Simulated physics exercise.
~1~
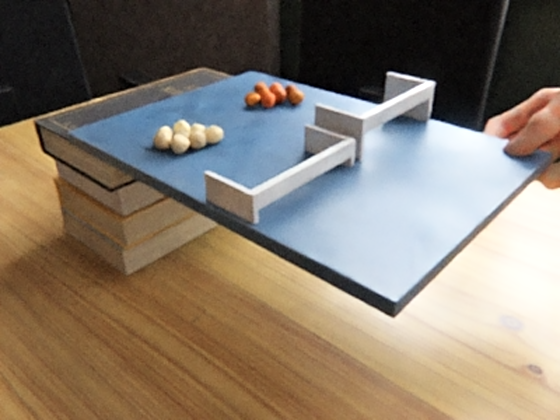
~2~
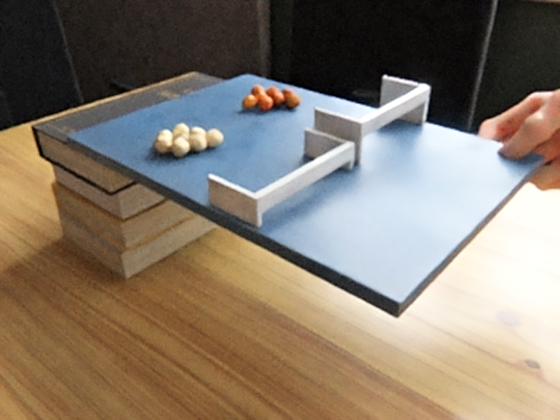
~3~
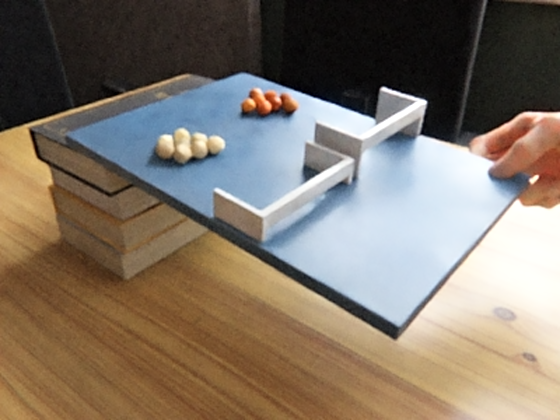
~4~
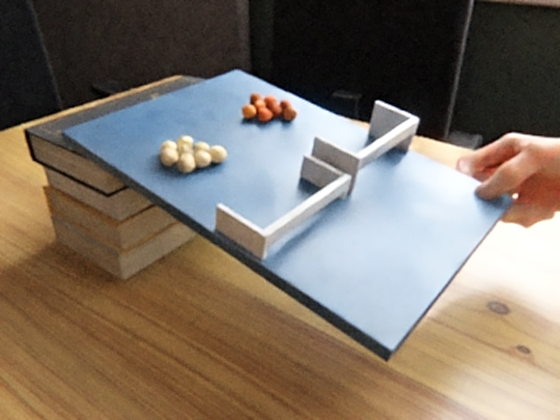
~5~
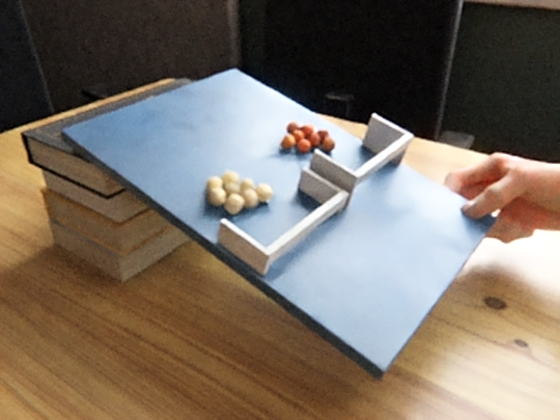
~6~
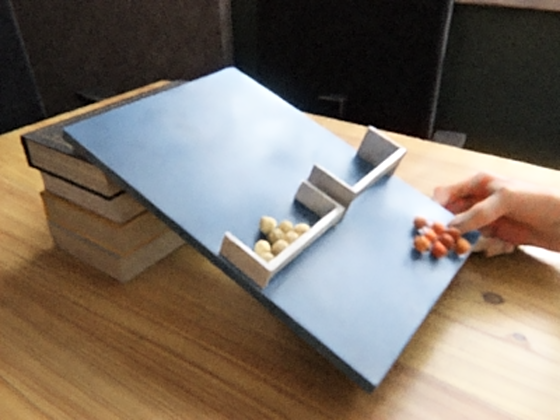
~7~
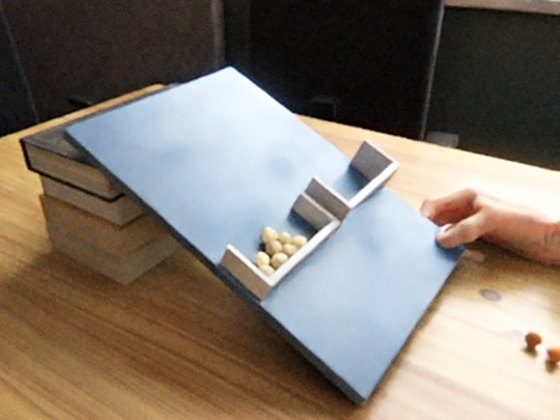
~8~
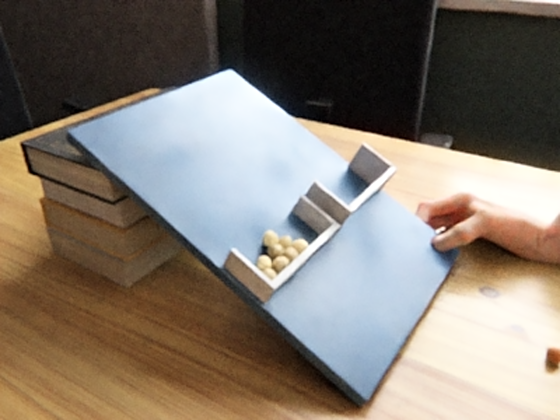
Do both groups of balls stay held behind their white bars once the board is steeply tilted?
No, only the pale balls stay held behind the nearer bar. The reddish balls get through the slot under the farther bar and roll off the board.
